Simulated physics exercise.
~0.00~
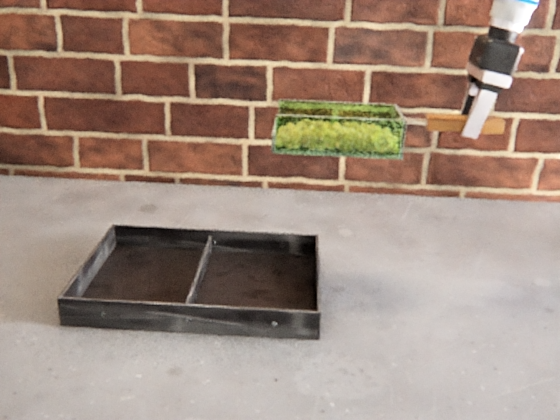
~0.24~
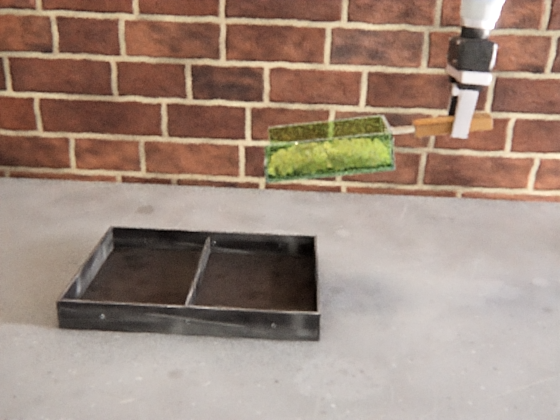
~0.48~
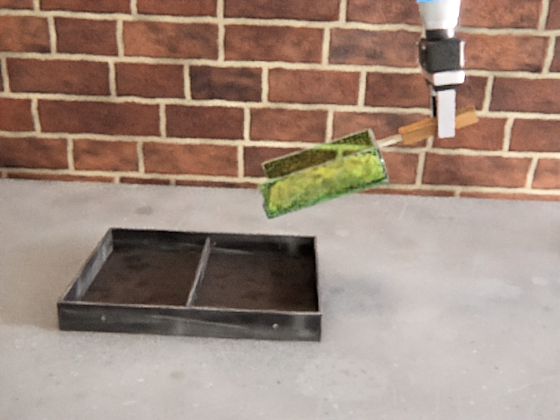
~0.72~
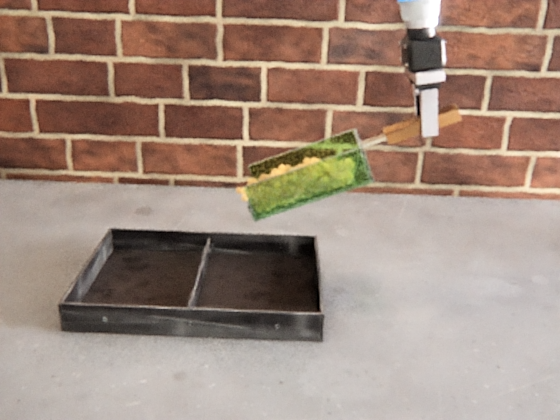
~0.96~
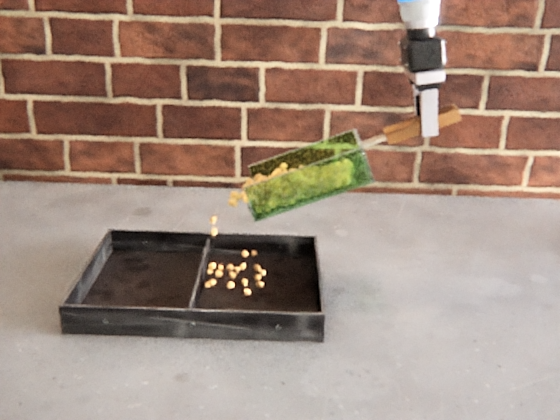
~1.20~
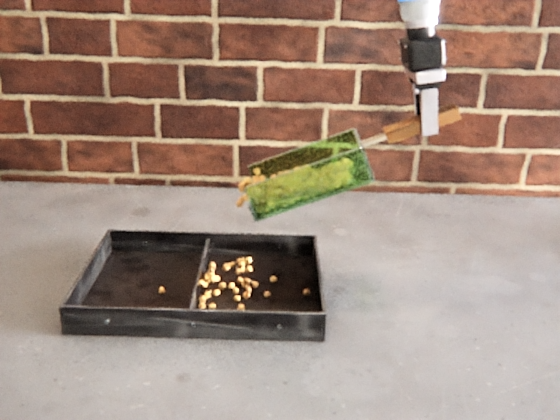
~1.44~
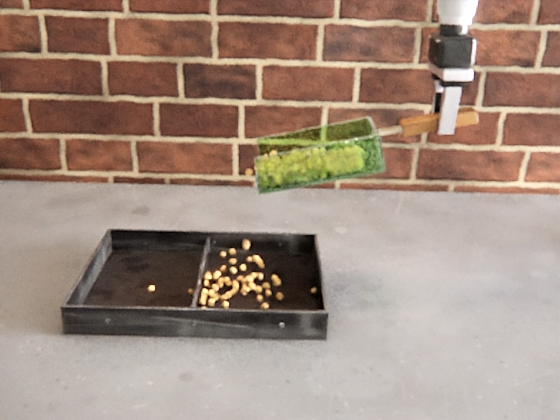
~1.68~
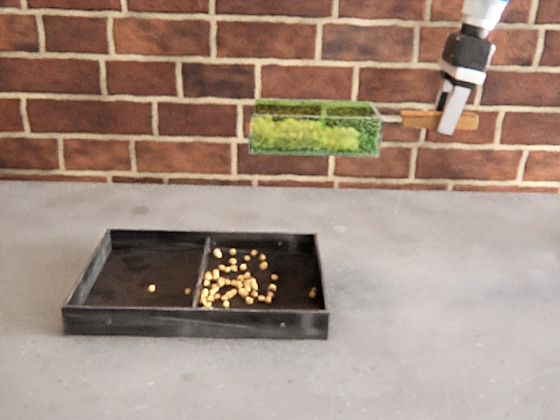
To begin with, a robot gripper at the upper right holds a green-walled, see-through box by its wooden handle, in front of a brick wall and beside a dark divided tray on a grey table. The arm lowers the box and tips it down to the left, and the pale yellow chickpeas slide towards its lower end. Some spill over the edge and drop into the tray's right part, with a couple ending up in the left. The arm then levels and raises the box, which keeps most of its load, while the scattered chickpeas lie in the tray.
